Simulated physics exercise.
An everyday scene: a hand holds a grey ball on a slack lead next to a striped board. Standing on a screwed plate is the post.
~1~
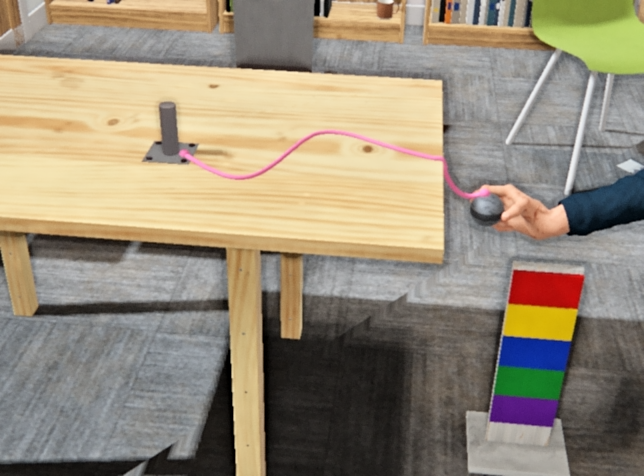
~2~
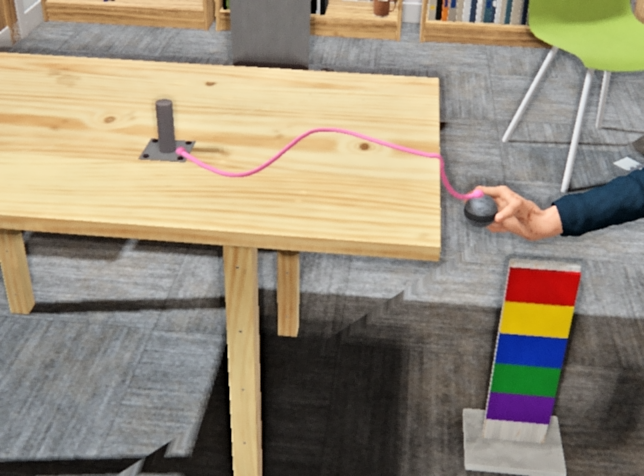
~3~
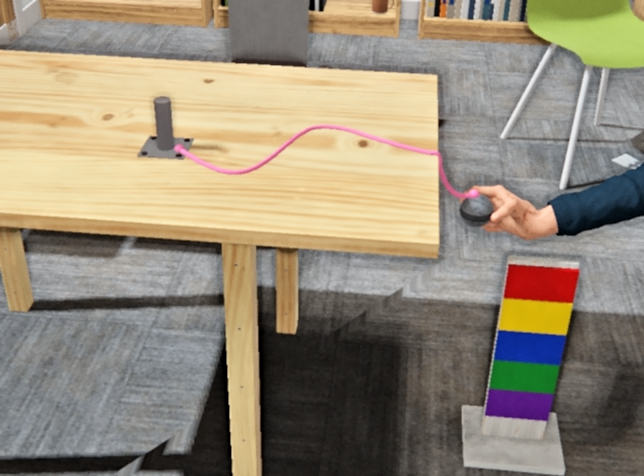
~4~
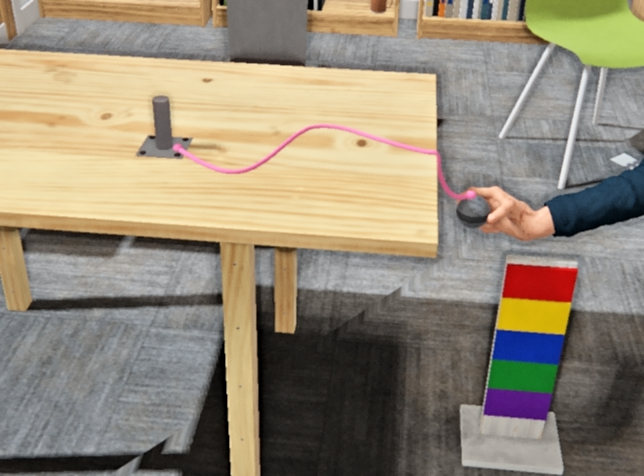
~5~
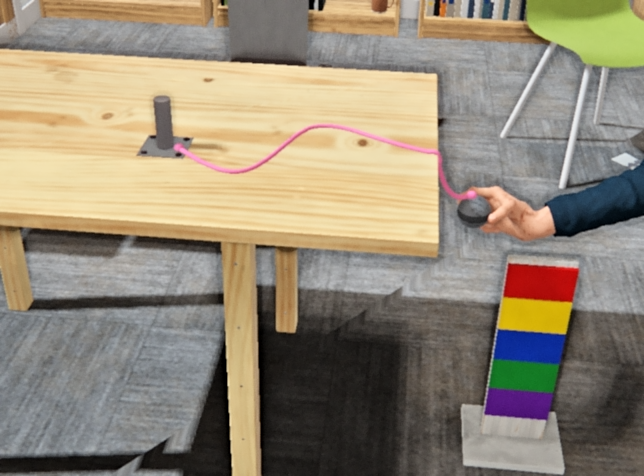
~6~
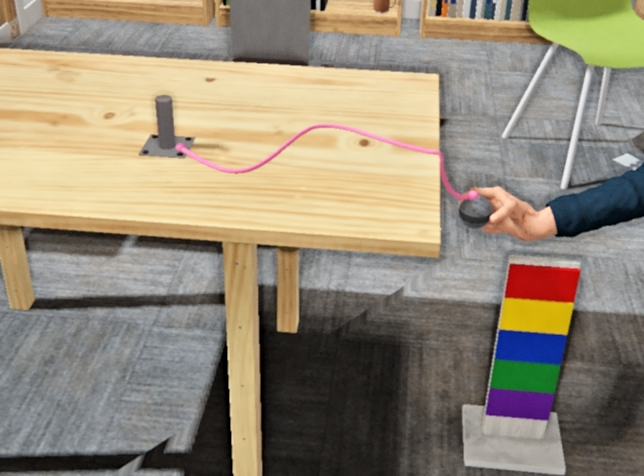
We see a hand holding a grey ball beside a wooden table, a wavy pink lead running from it to a post on the tabletop, above a colour-striped board; nothing moves apart from a very slight shift of the view.
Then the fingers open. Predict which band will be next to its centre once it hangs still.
I would say the yellow band.
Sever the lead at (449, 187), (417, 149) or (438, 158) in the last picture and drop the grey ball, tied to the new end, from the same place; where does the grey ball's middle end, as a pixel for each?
The three cuts give roughly (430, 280), (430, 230) and (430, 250) respectively.
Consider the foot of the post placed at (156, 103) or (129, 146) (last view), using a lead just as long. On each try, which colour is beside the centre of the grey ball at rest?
Try one - red; try two - red.
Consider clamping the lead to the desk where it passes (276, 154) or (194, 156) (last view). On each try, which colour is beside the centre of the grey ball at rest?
For the first place it's red, and for the second yellow.
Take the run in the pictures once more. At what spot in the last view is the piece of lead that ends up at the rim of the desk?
In the last picture it is at roughly (361, 133).
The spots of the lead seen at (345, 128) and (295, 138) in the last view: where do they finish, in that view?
They end up around (423, 157) and around (356, 154).
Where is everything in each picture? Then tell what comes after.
The first frame shows grey ball (487, 210); red (546, 291); yellow (540, 324); blue (534, 354); green (529, 384); purple (523, 412).
The second frame shows grey ball (481, 211); lead through (201, 164) (262, 168) (302, 137) (361, 137) (430, 156).
The third frame shows grey ball (477, 211).
The fourth frame shows grey ball (473, 212); lead through (198, 161) (259, 164) (299, 134) (358, 133) (427, 152).
The fifth frame shows grey ball (474, 211).
The sixth frame shows grey ball (475, 212); lead through (201, 161) (262, 164) (302, 133) (361, 133) (430, 152).
Soon after, ball near (407, 298); level with yellow.
Then, ball near (437, 308); level with yellow.
At rest, ball near (428, 307); level with yellow. Its middle rests at the yellow band.
